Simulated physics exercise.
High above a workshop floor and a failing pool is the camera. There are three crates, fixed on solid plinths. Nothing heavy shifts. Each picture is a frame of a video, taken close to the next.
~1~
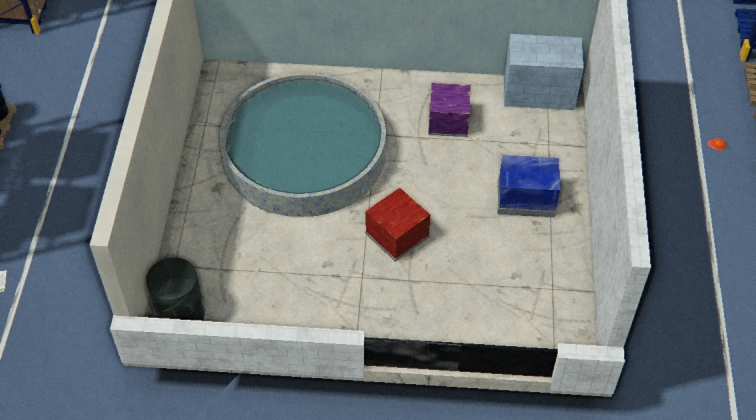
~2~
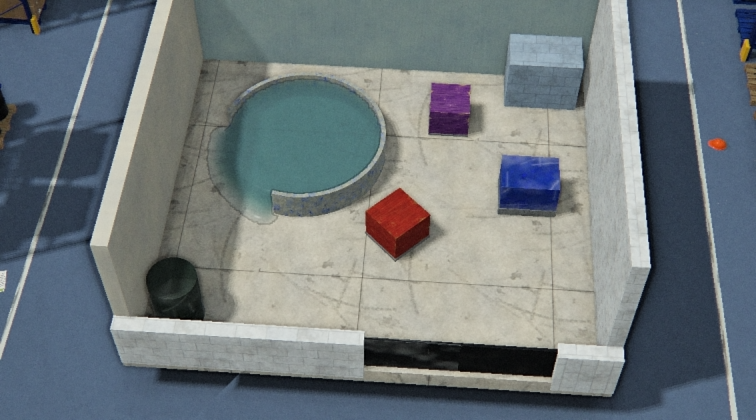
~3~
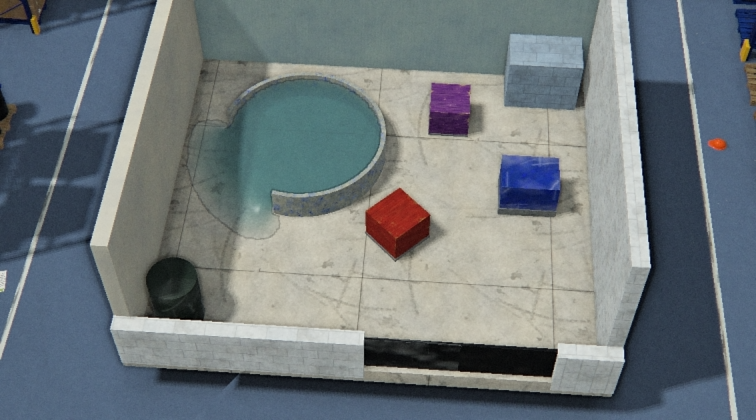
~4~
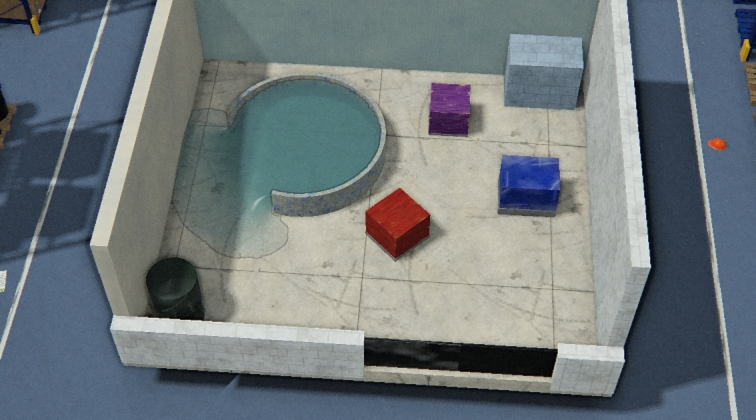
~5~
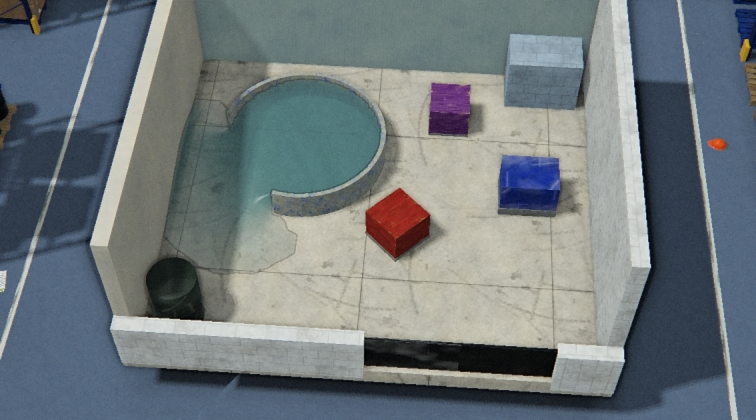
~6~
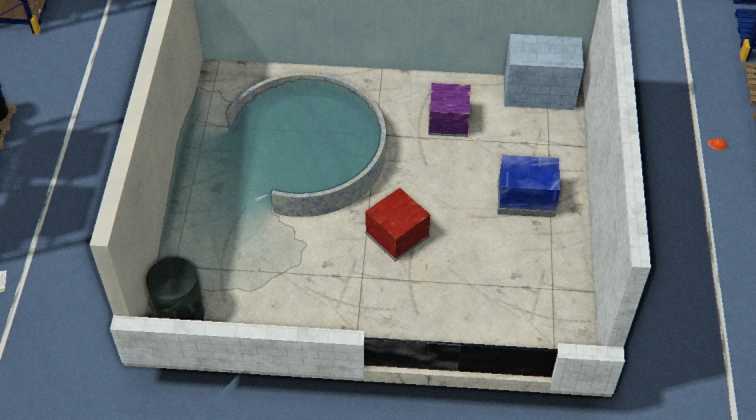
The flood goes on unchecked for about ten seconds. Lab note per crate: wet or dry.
Result - red crate: Wet; purple crate: Wet; blue crate: Dry.
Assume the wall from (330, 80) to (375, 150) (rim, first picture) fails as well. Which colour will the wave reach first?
That would be the one in purple.
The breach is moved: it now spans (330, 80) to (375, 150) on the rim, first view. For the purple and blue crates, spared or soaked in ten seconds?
As I see it, purple is doused and blue is doused.
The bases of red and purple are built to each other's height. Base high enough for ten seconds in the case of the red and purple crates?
One by one: Red crate takes water; purple crate gets wet.
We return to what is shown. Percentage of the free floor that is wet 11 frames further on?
Near 25 in a hundred.
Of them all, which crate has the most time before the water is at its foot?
I'd name the blue one.
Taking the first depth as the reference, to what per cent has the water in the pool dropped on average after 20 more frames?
Some 36 per cent.
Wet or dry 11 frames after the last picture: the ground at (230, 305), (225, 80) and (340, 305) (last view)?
First spot swamped, second spot swamped, third spot clear.
A moment on, water covers 20 % of the floor; the red crate not reached, the purple crate not reached, the blue crate not reached.
Next, water covers 25 % of the floor; the red crate not reached, the purple crate not reached, the blue crate not reached.
Then, water covers 45 % of the floor; the red crate not reached, the purple crate not reached, the blue crate not reached.
Later, water covers 80 % of the floor; the red crate water round its plinth, the purple crate water round its plinth, the blue crate water round its plinth.
In the end, water covers 100 % of the floor; the red crate was topped, the purple crate was topped, the blue crate stayed above the water.
